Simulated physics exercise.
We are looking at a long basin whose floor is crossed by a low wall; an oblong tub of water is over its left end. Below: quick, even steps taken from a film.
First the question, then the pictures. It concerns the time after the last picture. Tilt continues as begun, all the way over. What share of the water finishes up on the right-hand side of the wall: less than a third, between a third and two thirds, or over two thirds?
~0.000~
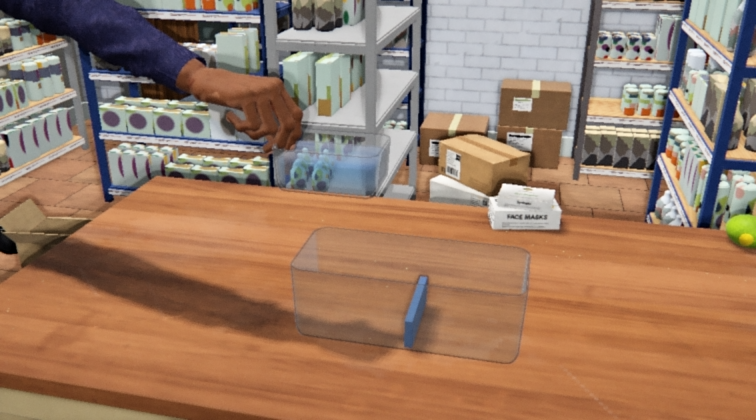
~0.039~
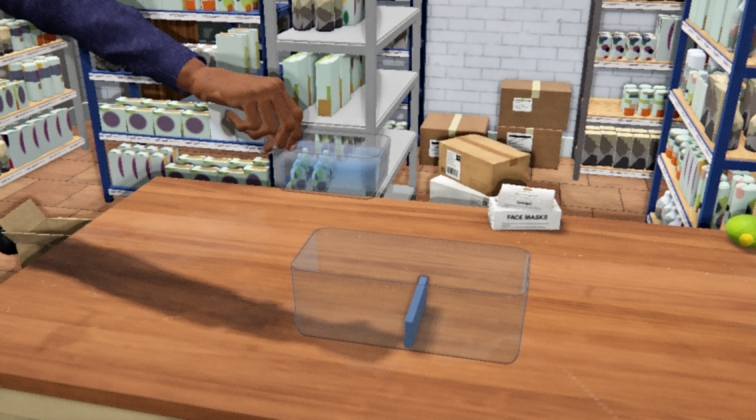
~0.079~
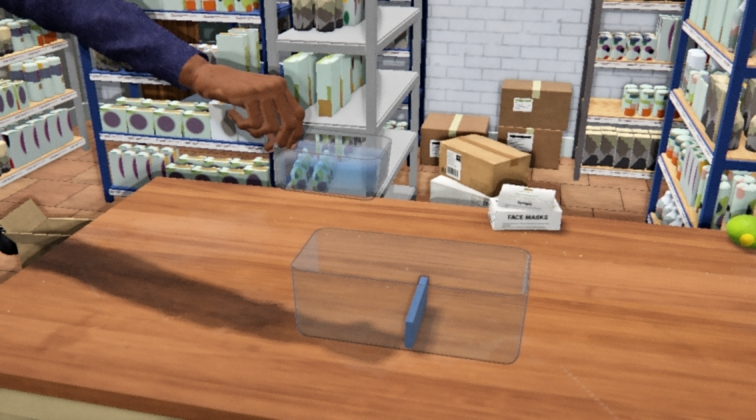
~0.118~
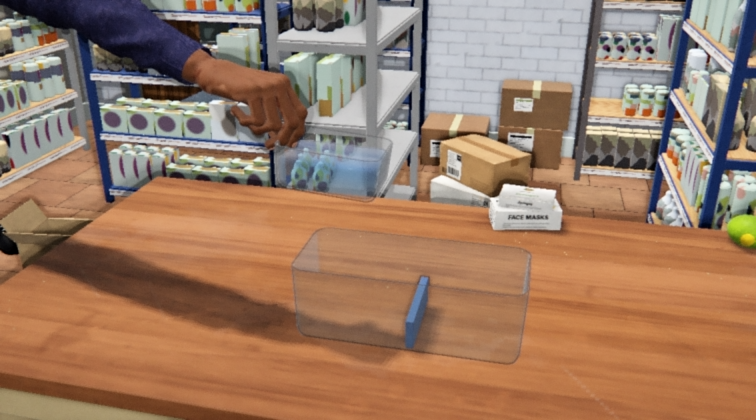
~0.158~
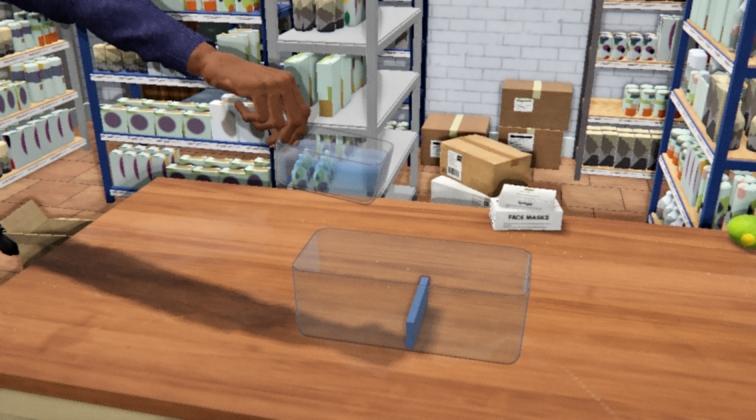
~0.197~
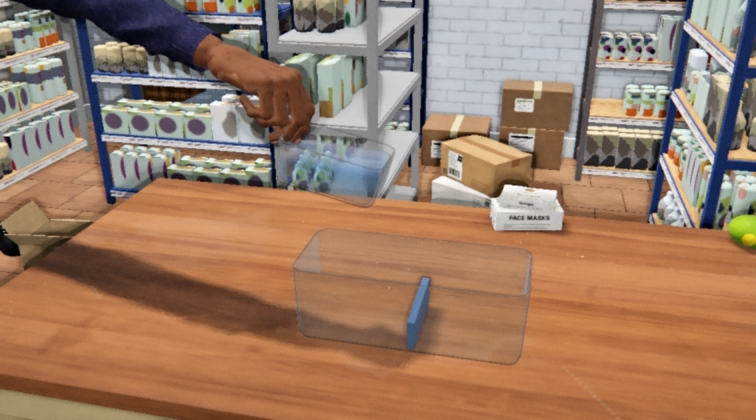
Between a third and two thirds.
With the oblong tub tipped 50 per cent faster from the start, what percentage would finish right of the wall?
Estimate: Around 45 %.
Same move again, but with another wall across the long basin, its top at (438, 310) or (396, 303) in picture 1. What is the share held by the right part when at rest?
About 20 and 70 per cent.
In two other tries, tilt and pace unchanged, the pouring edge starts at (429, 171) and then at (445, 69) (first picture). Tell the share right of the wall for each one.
Roughly 80 per cent, then roughly 80 per cent.
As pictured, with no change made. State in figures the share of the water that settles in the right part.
I'd put it near 60 per cent.
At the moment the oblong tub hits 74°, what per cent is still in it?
35 per cent, approximately.
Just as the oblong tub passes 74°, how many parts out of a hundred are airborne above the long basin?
Close to 50 in a hundred.
A moment on, the oblong tub is tipped part way and 33 per cent is still to pour, 3 is left of the wall and 16 right of it.
Next, the oblong tub is tipped right over and 5 per cent is still to pour, 30 is left of the wall and 59 right of it.
Then the oblong tub is tipped right over and 0 per cent is still to pour, 40 is left of the wall and 58 right of it.
Later the oblong tub is tipped right over and 0 per cent is still to pour, 40 is left of the wall and 58 right of it.
In the end 40 per cent lies left of the wall, 58 right of it and 2 outside.
